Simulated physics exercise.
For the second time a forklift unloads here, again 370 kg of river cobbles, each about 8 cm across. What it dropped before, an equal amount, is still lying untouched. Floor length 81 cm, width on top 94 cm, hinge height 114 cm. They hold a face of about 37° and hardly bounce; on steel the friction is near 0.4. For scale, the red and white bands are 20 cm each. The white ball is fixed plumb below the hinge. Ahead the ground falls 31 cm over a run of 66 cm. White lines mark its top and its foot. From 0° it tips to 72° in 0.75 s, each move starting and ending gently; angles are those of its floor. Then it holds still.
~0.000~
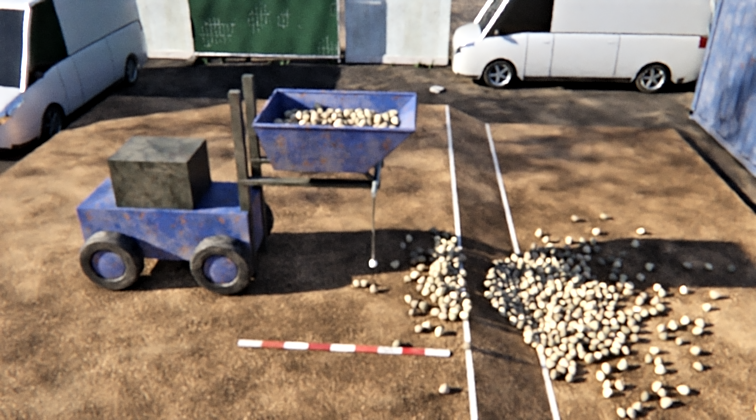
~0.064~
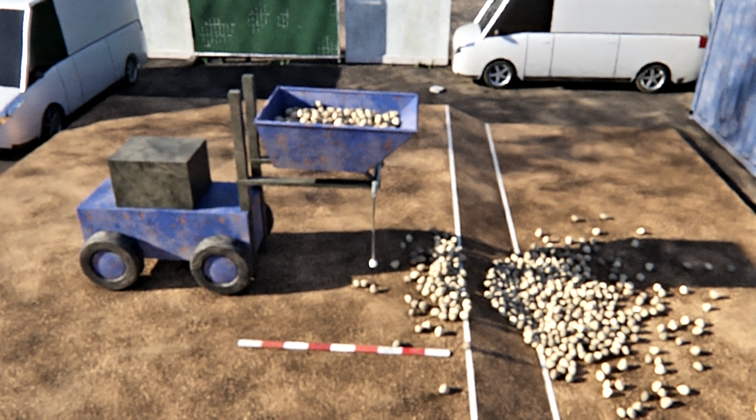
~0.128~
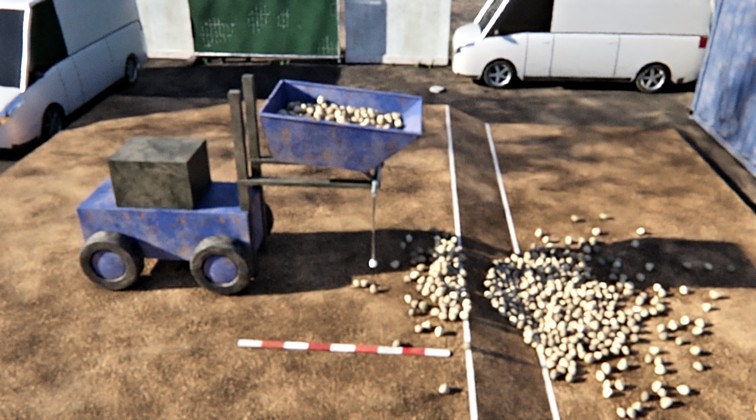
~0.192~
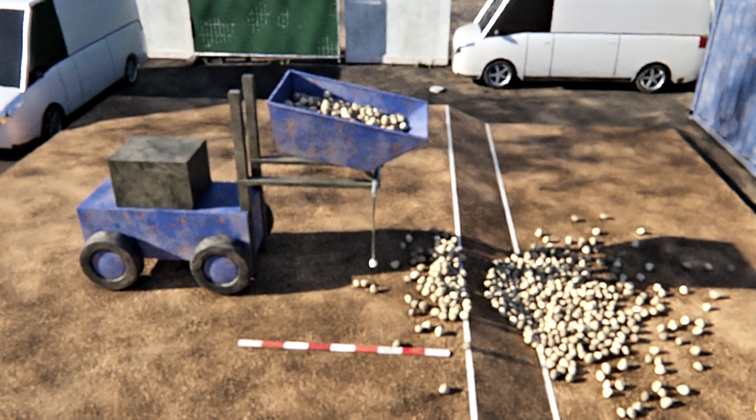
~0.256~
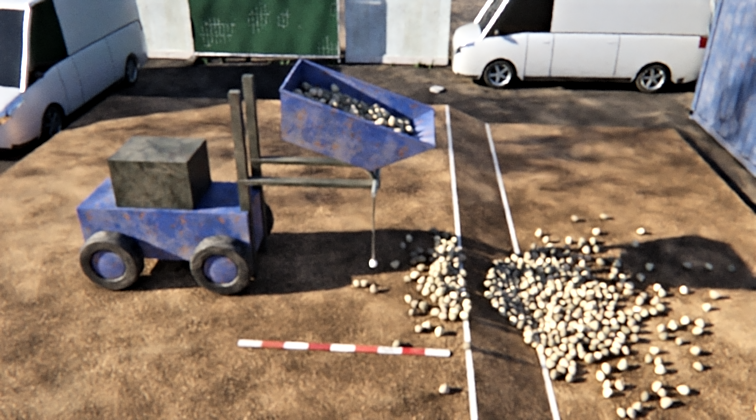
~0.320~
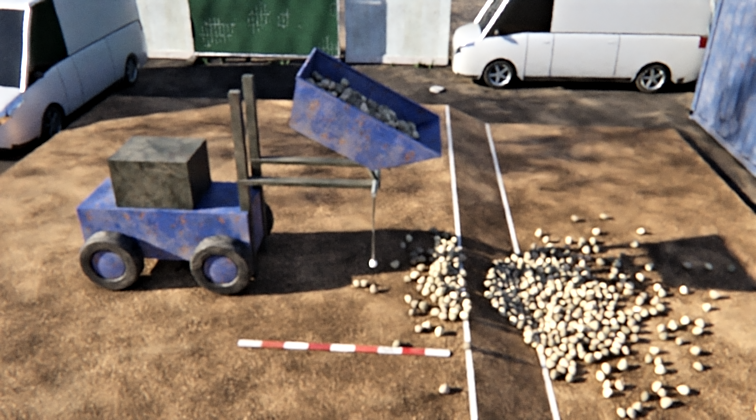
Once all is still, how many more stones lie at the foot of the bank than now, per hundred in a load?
Roughly 71 per cent of a load more.
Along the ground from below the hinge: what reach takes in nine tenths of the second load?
About 220 cm.
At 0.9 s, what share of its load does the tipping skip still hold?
About 90 per cent.
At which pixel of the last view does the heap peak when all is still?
Around (443, 268).
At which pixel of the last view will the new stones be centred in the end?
Their middle is at about (541, 292).
After 0.6 s the floor is at 61°; in per cent of one load, 100 in the tipping skip, 34 on the top or the slope, 64 at the foot of the bank; the foremost stones are at (739, 315).
After 0.9 s the floor is at 72°; in per cent of one load, 90 in the tipping skip, 44 on the top or the slope, 64 at the foot of the bank; the foremost stones are at (739, 315).
After 1.2 s the floor is at 72°; in per cent of one load, 24 in the tipping skip, 94 on the top or the slope, 80 at the foot of the bank; the foremost stones are at (739, 315).
After 3.7 s the floor is at 72°; in per cent of one load, 0 in the tipping skip, 63 on the top or the slope, 135 at the foot of the bank; the foremost stones are at (721, 288). Net gain at the foot of the bank, 71.
